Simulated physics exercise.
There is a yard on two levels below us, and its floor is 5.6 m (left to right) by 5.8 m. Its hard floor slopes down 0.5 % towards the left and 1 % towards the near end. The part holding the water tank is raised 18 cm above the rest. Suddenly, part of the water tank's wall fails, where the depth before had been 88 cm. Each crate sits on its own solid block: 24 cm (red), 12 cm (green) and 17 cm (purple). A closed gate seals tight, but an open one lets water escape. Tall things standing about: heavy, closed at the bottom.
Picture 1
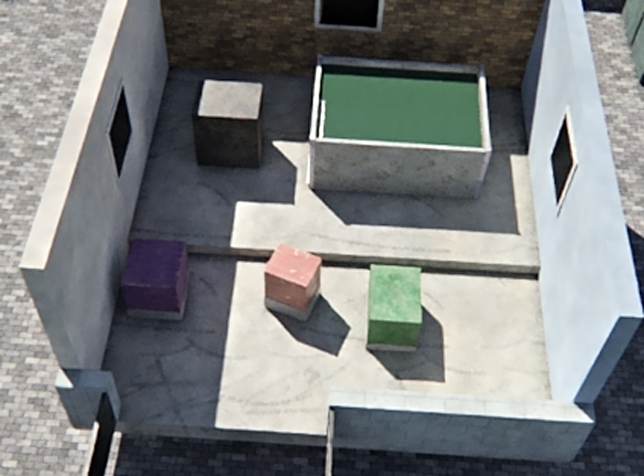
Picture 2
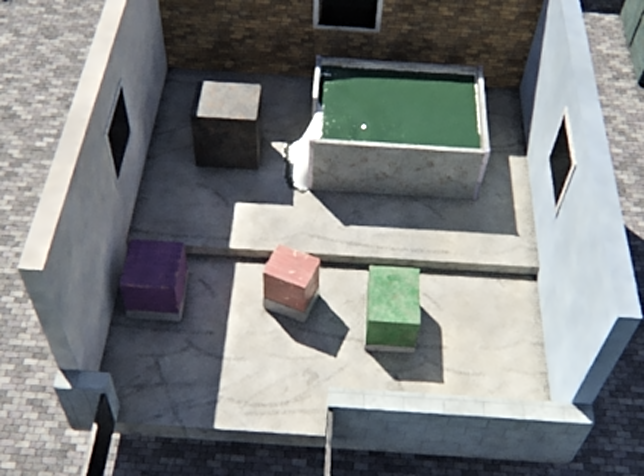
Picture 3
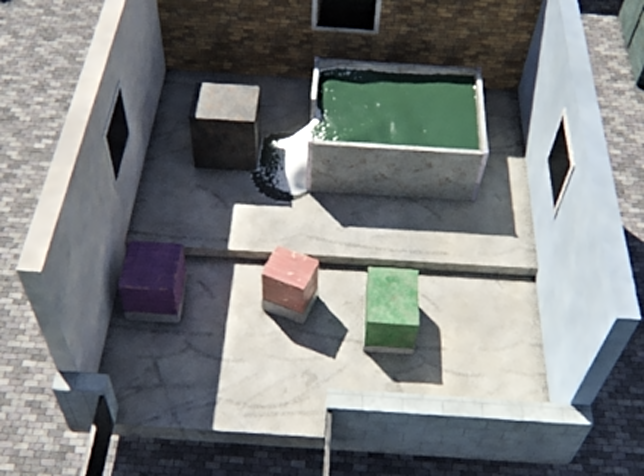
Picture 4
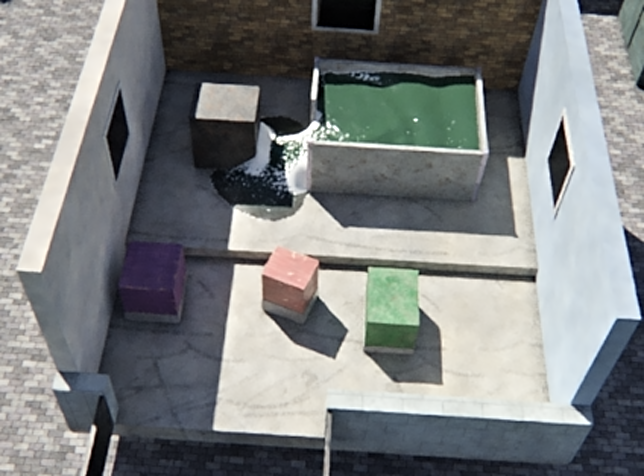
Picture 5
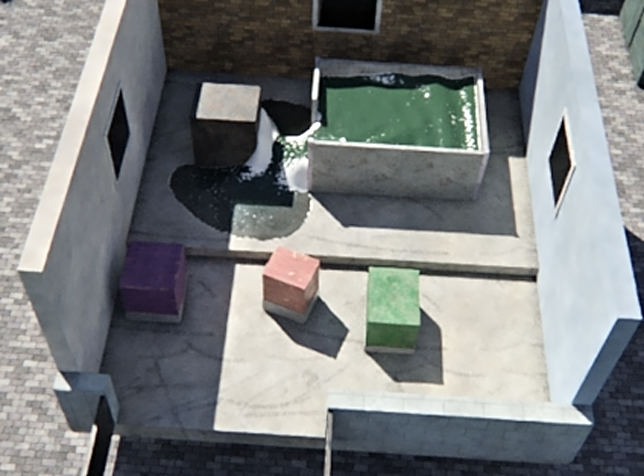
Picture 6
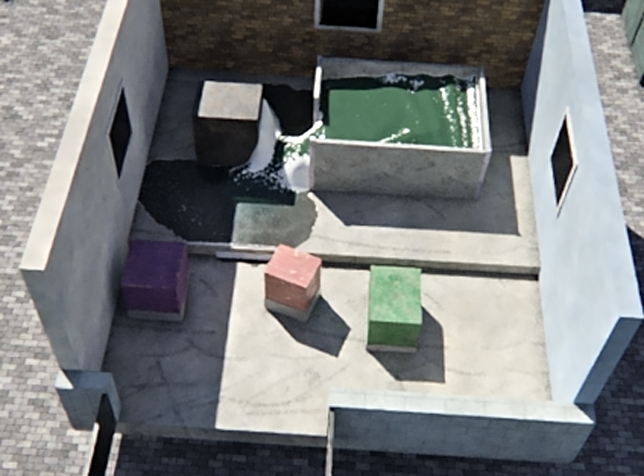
We see a walled two-level yard with purple, pink and green crates, where water bursts from the left end of a raised tank, splashes against a dark block, and spreads across the upper floor towards the left wall.
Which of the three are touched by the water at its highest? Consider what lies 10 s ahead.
Result: The red crate is missed by the water; the green crate is missed by the water; the purple crate is caught by the water.
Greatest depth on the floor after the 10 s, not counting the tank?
Around 21 centimetres.
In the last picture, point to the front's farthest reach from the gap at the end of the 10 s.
I'd put it close to (556, 431).
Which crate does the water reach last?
That would be the green one.
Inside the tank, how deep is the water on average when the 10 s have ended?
About 12 centimetres on average.
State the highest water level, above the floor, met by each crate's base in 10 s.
Peak readings (cm) - red: 16; green: 8; purple: 42.
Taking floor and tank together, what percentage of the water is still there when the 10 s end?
About 58 percent of the water remains.
A moment later water covers 30 % of the floor and is deepest (64 cm) near (272, 159); red plinth reached, green plinth not reached, purple plinth reached.
Soon after water covers 45 % of the floor and is deepest (50 cm) near (272, 159); red plinth reached, green plinth not reached, purple plinth reached.
Next water covers 55 % of the floor and is deepest (38 cm) near (272, 159); red plinth reached, green plinth not reached, purple plinth reached.
Later on water covers 75 % of the floor and is deepest (31 cm) near (166, 271); red plinth reached, green plinth reached, purple plinth reached.
At the end water covers 90 % of the floor and is deepest (21 cm) near (155, 260); highest at the red plinth 16 cm, highest at the green plinth 8 cm, highest at the purple plinth 42 cm.
